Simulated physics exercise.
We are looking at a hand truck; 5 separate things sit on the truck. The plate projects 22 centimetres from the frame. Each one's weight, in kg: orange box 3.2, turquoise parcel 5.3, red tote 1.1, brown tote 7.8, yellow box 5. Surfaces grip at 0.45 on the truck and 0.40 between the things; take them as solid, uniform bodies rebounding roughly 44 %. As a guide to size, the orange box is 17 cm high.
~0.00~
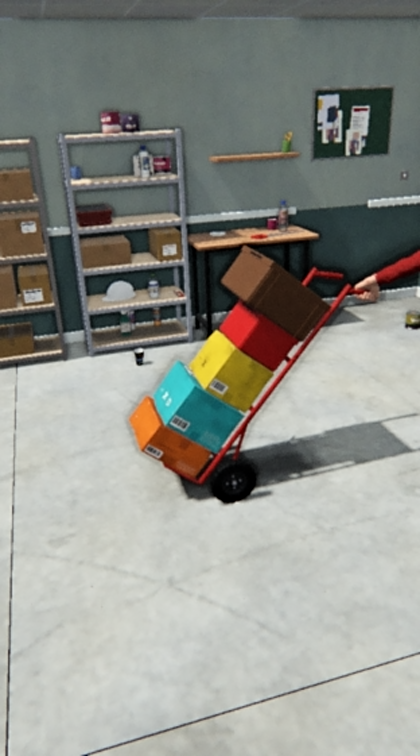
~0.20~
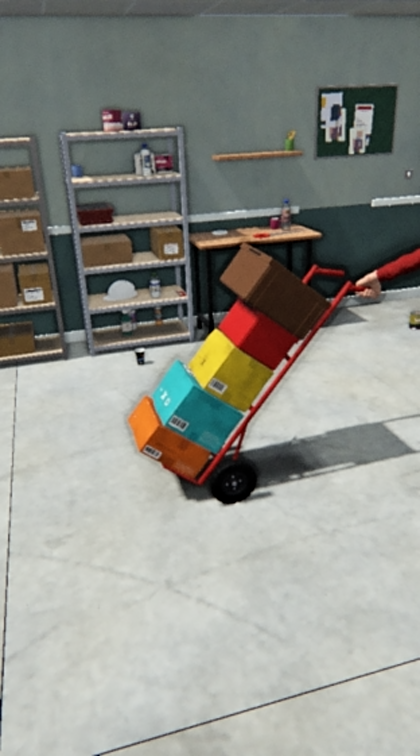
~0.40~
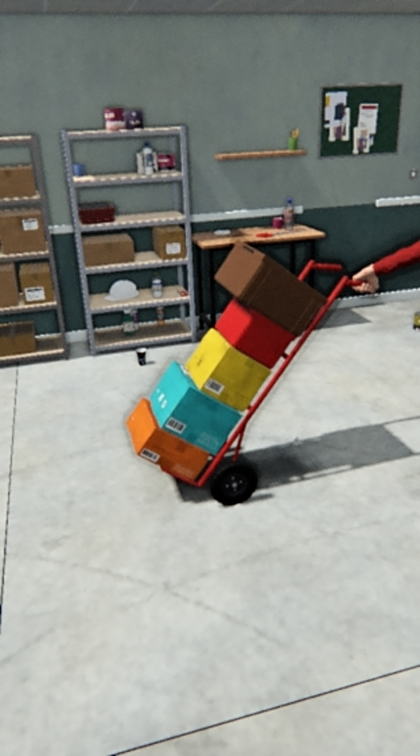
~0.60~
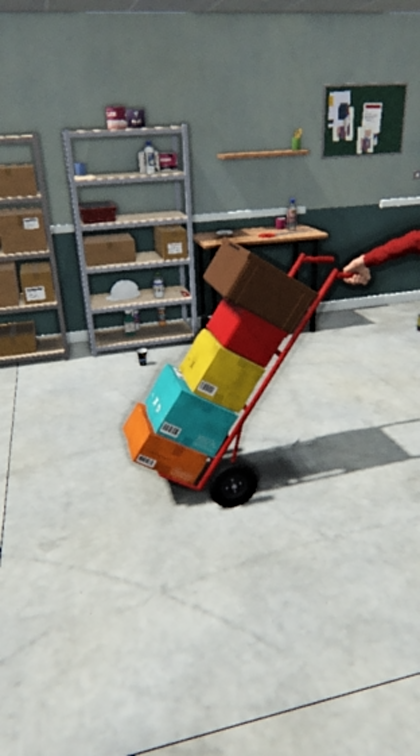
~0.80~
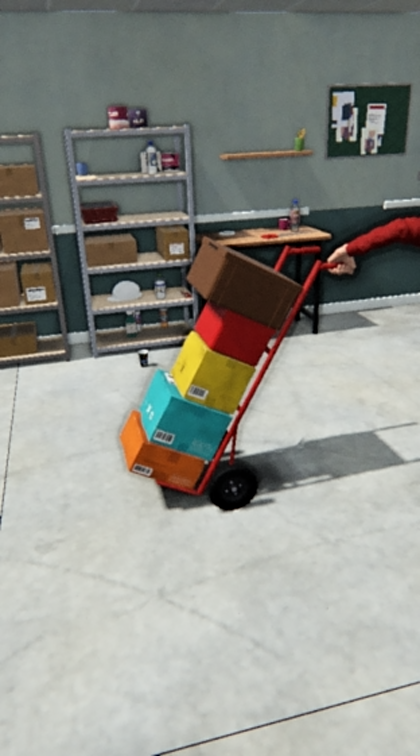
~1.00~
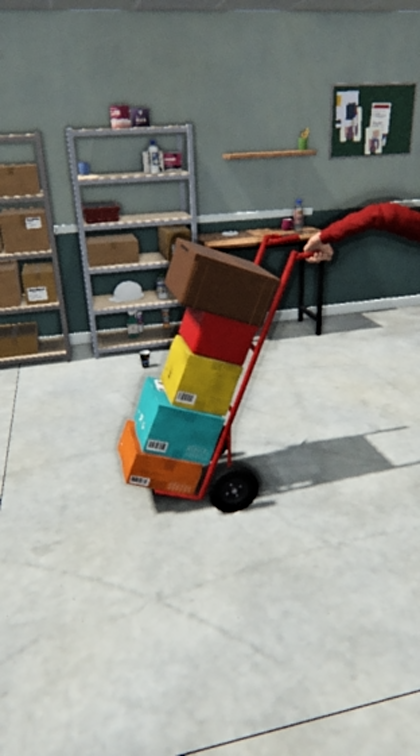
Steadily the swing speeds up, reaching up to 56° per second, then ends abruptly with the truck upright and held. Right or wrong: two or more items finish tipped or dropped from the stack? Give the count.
Right, two.
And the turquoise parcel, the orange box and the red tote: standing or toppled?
Final state - turquoise parcel: Remains on its base; orange box: Remains on its base; red tote: Goes over.
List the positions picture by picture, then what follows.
In the first frame, 40° short of upright; orange box (170, 436); turquoise parcel (197, 406).
In the second frame, 39° short of upright; yellow box (230, 369); red tote (257, 333).
In the third frame, 37° short of upright; brown tote (268, 289); yellow box (227, 369).
In the fourth frame, 34° short of upright; red tote (245, 330); brown tote (258, 285).
In the fifth frame, 29° short of upright; yellow box (212, 371); red tote (233, 330).
In the sixth frame, 22° short of upright; orange box (159, 456); turquoise parcel (177, 420).
After 1.60 s, truck upright; turquoise parcel tipped 6° from how it sat near (154, 440); orange box tipped 5° from how it sat near (157, 478); brown tote tipped 6° from how it sat.
After 2.10 s, truck upright; brown tote now dropped from the stack; turquoise parcel slid 2 cm near (155, 441); red tote tipped 66° from how it sat.
After 2.30 s, truck upright; red tote now dropped from the stack.
After 2.70 s, truck upright.
At rest (4.3 s), dropped from the stack, red tote and brown tote; the other 3 in place, give or take 10 cm. Seen from the same camera at the end, orange box near (159, 478), turquoise parcel near (160, 440).
